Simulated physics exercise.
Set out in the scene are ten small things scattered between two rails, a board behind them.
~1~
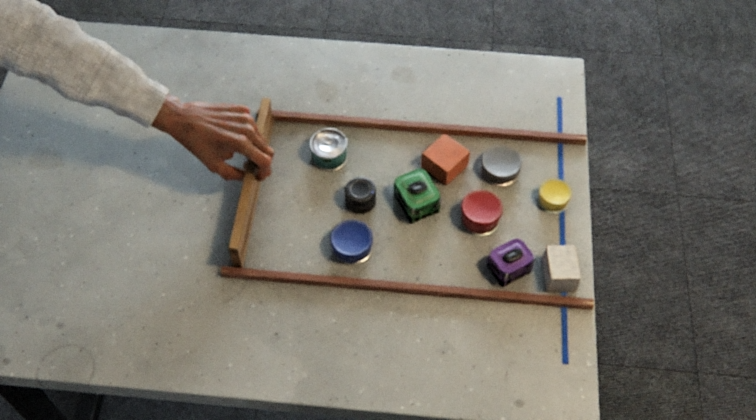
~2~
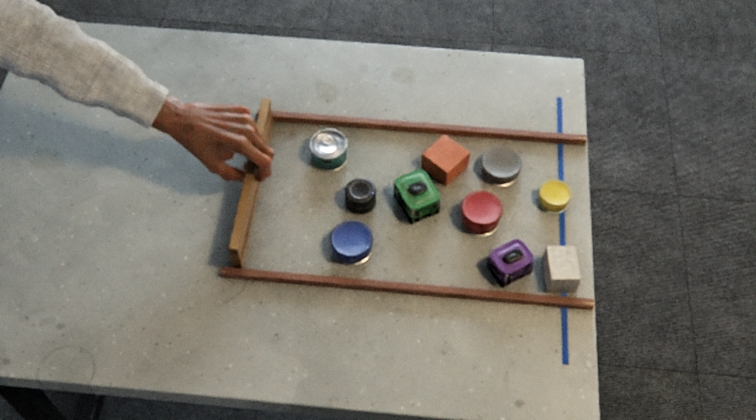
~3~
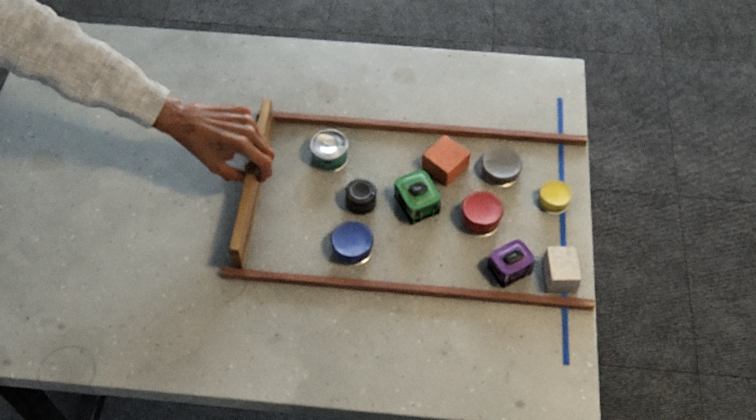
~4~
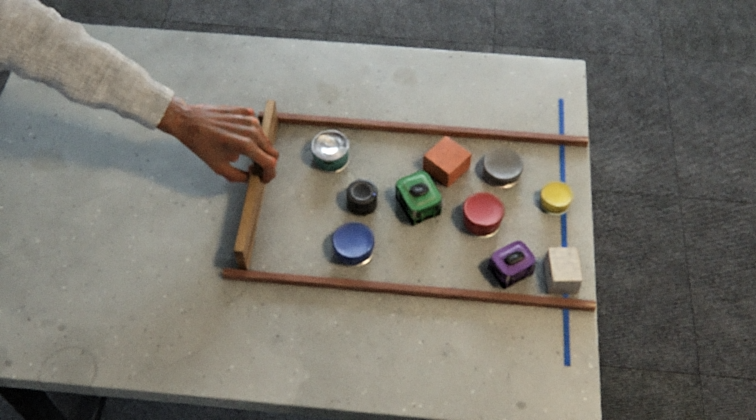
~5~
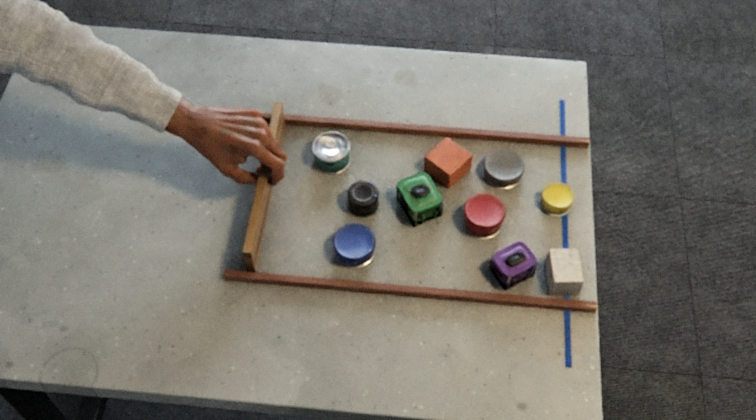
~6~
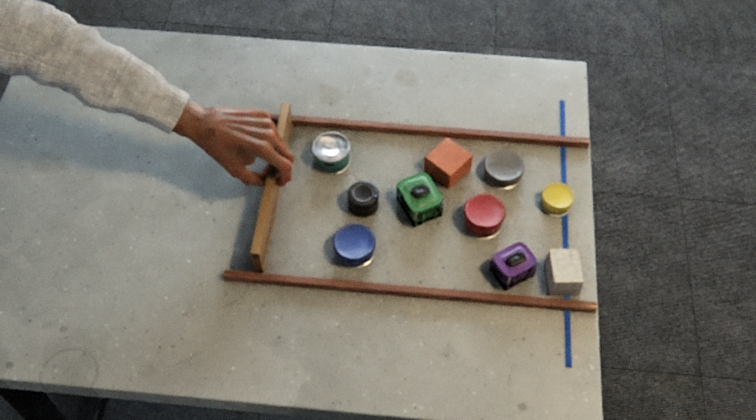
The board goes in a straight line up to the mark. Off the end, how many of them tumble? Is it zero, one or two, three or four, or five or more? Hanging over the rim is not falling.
It will be five or more.
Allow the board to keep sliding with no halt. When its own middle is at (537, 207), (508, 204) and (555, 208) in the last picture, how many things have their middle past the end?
Respectively 3, 1 and 7.
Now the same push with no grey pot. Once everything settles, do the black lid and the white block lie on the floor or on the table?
Well, the black lid is still there while the white block goes off the edge.
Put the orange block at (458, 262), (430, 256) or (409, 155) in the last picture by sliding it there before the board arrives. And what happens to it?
Well, in that order it goes off, goes off and goes off.
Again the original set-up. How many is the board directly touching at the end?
3 touch it.
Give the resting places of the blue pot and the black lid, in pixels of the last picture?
Positions - first (588, 266), then (582, 212).
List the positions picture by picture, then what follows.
In the first frame, white block (561, 269); yellow pot (554, 196); purple case (511, 262); board (253, 180); tape (562, 217).
In the second frame, yellow pot (554, 197); orange block (445, 160).
In the third frame, purple case (511, 263); black lid (361, 196).
In the fourth frame, white block (563, 271); red pot (483, 215).
In the fifth frame, yellow pot (557, 199); blue pot (355, 246).
In the sixth frame, white block (564, 272); yellow pot (557, 200); purple case (513, 265); board (273, 185); tape (565, 220).
Early on, none off yet; white block at rest near (564, 272); yellow pot at rest near (557, 200); purple case at rest near (513, 265).
A while later, none off yet; white block travelled about its own width near (598, 277); yellow pot travelled about its own width near (588, 196); purple case travelled about its own width near (566, 277).
Finally, the number that fall off is five or more; lost, green case, orange block, red pot, grey pot, purple case, yellow pot and white block.
